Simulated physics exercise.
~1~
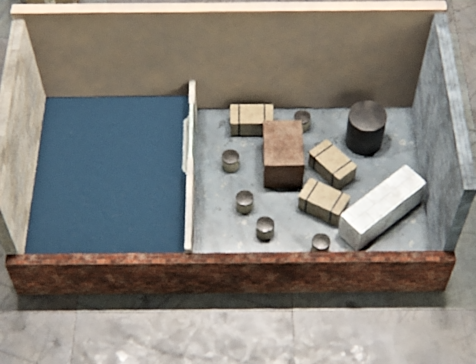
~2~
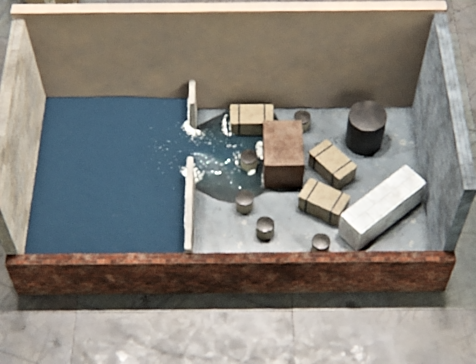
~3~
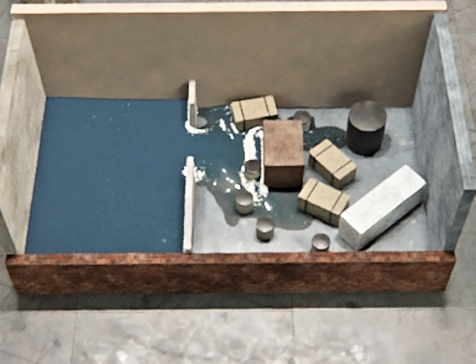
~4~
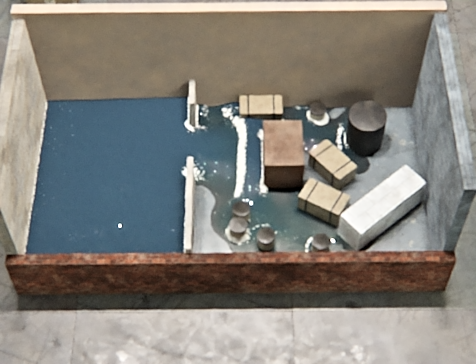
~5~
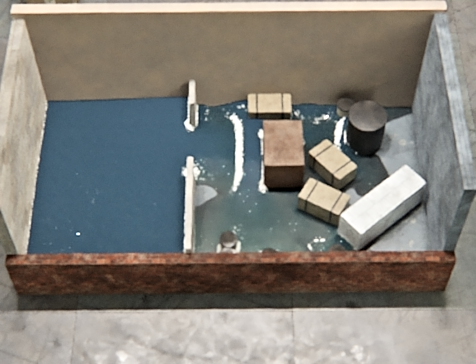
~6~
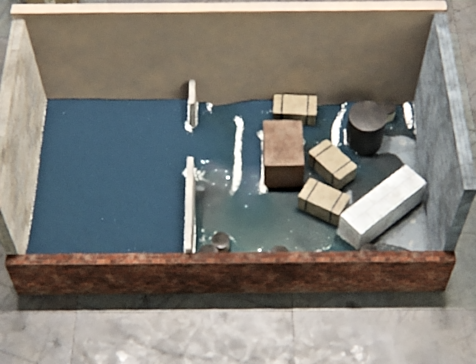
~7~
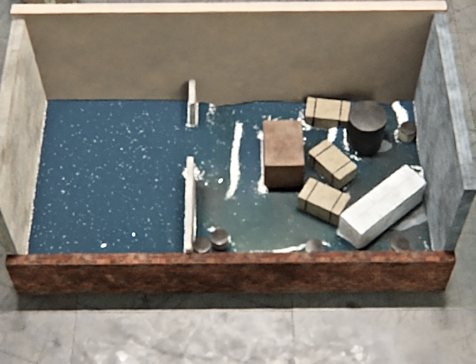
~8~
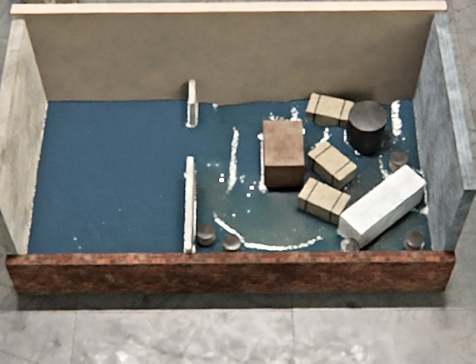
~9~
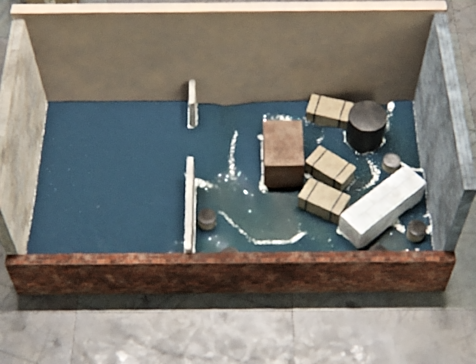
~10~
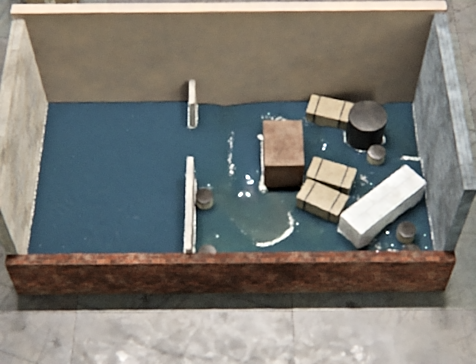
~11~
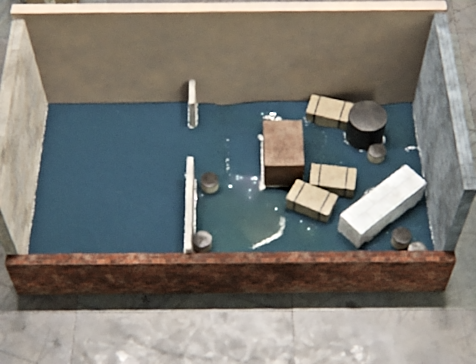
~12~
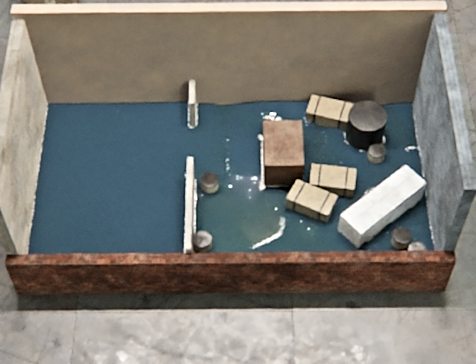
Walled basin with blue water bursting through a gap in the divider, spreading rightward and shifting small cylinders and crates until calming.
